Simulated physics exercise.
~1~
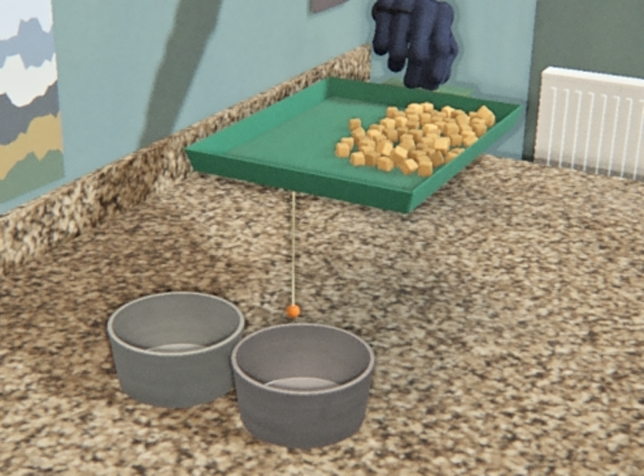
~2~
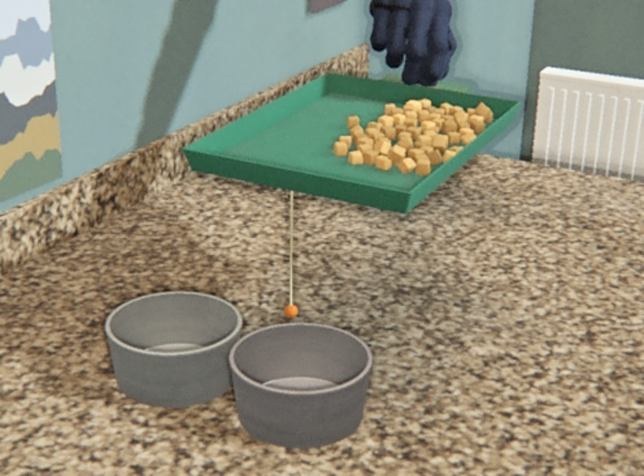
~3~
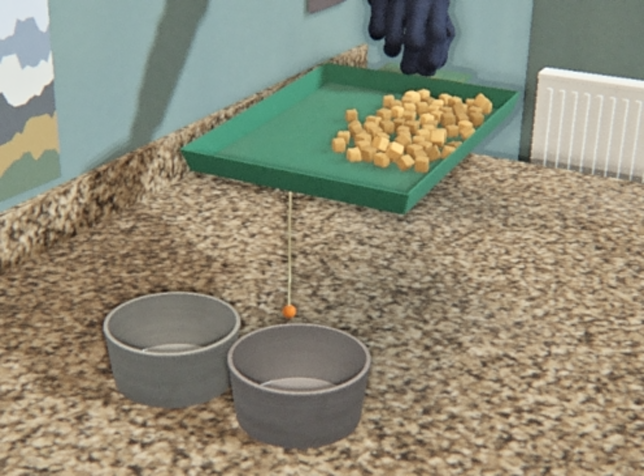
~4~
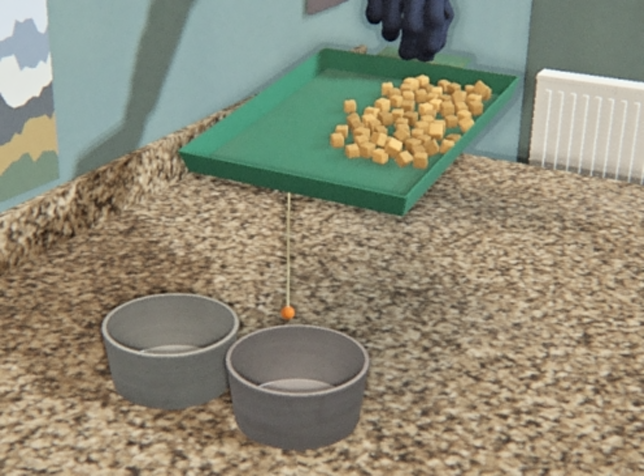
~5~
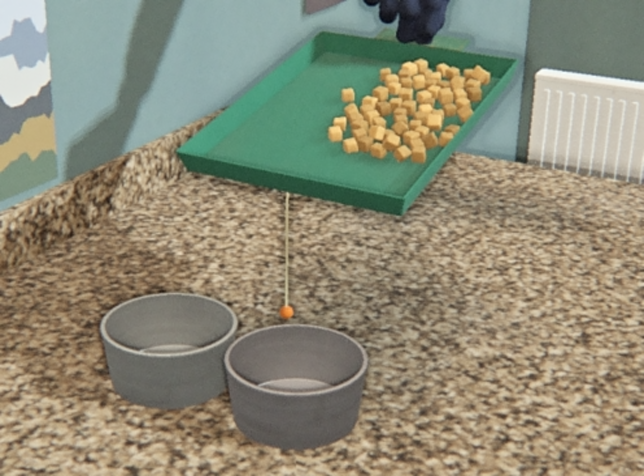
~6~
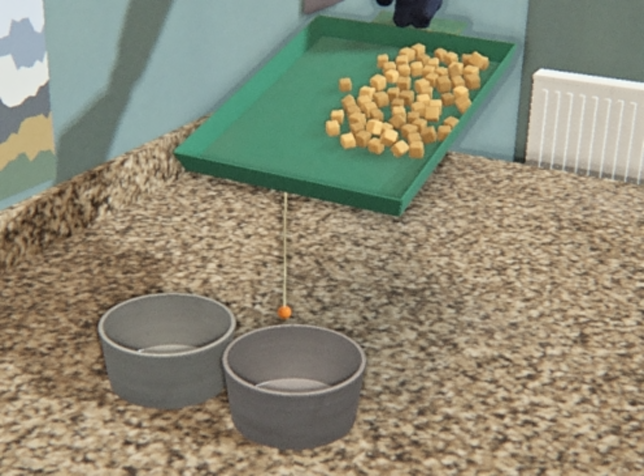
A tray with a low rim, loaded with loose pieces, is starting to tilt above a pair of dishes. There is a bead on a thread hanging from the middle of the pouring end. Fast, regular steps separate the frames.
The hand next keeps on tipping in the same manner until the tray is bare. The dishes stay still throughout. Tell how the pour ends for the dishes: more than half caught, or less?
It ends with more than half caught.
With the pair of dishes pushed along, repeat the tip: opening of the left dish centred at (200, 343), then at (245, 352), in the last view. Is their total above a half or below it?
At place one in excess of half; at place two in excess of half.
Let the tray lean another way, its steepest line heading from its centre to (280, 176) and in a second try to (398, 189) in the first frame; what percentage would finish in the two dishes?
Respectively 90 % and 10 %.
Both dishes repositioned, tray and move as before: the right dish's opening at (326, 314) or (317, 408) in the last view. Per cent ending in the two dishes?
The first gives 0 %, the second 60 %.
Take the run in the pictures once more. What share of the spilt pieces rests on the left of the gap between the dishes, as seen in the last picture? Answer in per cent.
Roughly 20 in a hundred.
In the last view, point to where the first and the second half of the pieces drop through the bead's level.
It goes through near (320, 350) first, then near (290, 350).
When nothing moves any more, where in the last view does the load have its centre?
(284, 413).
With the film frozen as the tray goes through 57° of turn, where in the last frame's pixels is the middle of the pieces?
The middle of the pieces lands at roughly (339, 169).
Shortly afterwards, tray tipped steeply; all but a few on the tray; a little in the air.
Next, tray tipped right over; the bulk on the tray; a little in the right dish; a little outside both; a little in the air.
Some moments later, tray tipped past a quarter turn; near two thirds in the right dish; a little in the left dish; near a quarter outside both.
In the end, tray tipped past a quarter turn; near two thirds in the right dish; a little in the left dish; near a quarter outside both.
